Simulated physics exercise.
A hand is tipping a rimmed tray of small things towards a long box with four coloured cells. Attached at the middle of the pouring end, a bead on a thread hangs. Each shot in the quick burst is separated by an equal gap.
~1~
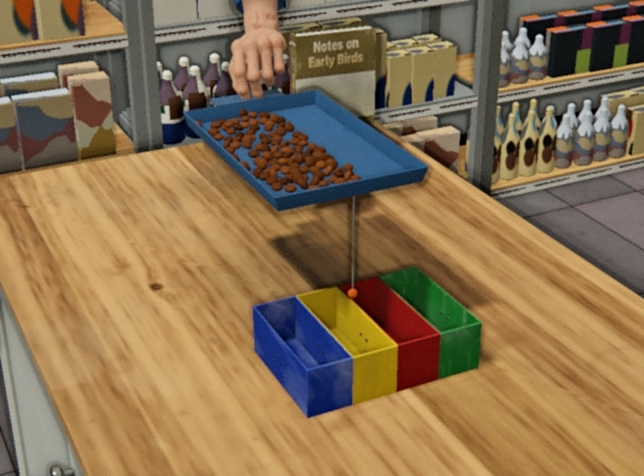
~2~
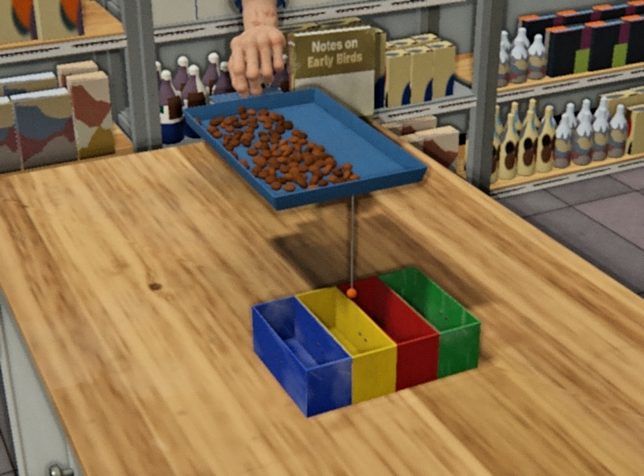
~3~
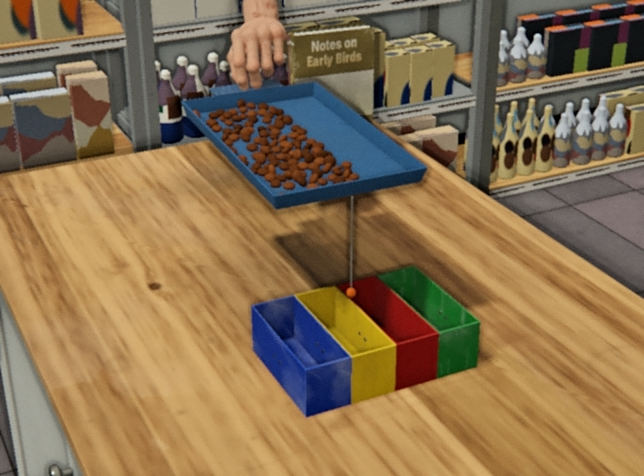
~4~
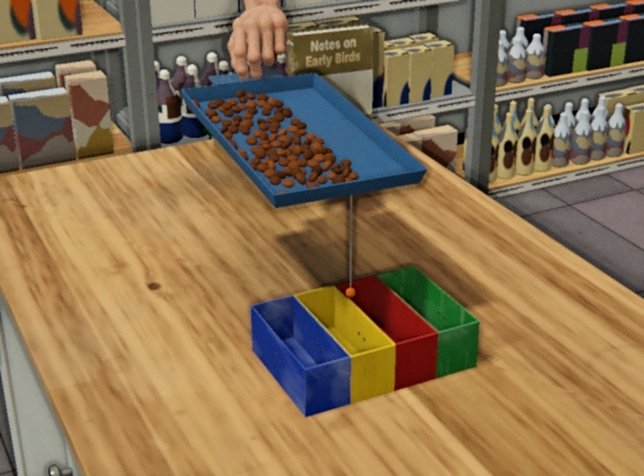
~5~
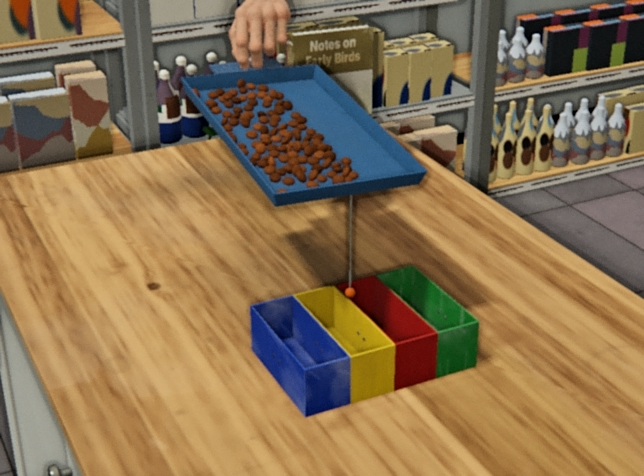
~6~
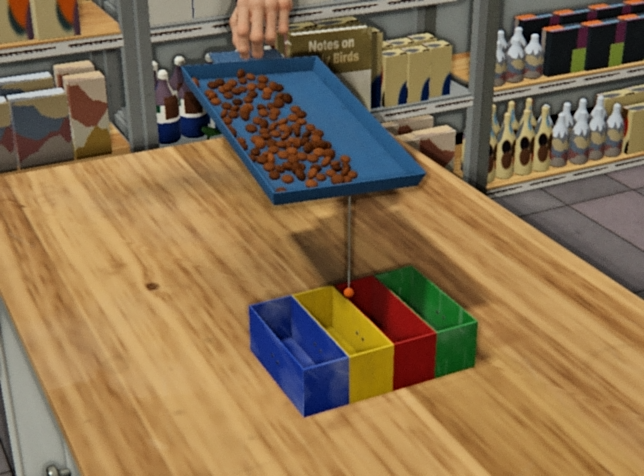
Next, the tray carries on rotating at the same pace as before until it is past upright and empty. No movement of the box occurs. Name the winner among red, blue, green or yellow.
Winner: Green.
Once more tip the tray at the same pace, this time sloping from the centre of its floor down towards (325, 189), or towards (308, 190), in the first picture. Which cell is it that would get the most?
Try A: The blue one / try B: The blue one.
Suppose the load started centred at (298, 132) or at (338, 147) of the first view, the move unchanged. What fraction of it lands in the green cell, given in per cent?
Close to 60 in a hundred, then close to 60 in a hundred.
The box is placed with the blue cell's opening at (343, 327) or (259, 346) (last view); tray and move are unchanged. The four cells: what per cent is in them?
Roughly 100 per cent, then roughly 40 per cent.
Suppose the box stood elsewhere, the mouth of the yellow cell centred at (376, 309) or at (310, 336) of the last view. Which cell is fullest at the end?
The cell in red; the green cell.
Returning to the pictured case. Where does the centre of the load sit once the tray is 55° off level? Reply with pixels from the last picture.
Close to (373, 166).
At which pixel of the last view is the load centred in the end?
Last view, resting centre - approx. (418, 347).
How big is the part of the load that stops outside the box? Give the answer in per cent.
About 0 %.
Soon after the last picture, tray tipped steeply; nearly all on the tray; a small part falling or outside the box.
A little later, tray tipped right over; about a third on the tray; about a quarter in the green cell; a small part in the red cell; a stray few in the yellow cell; about a quarter falling or outside the box.
Later still, tray tipped past a quarter turn; about half in the green cell; about a quarter in the red cell; a small part in the yellow cell; a small part falling or outside the box.
At rest, tray tipped past a quarter turn; about half in the green cell; about a quarter in the red cell; a small part in the yellow cell; none in the blue cell; a small part outside the box.
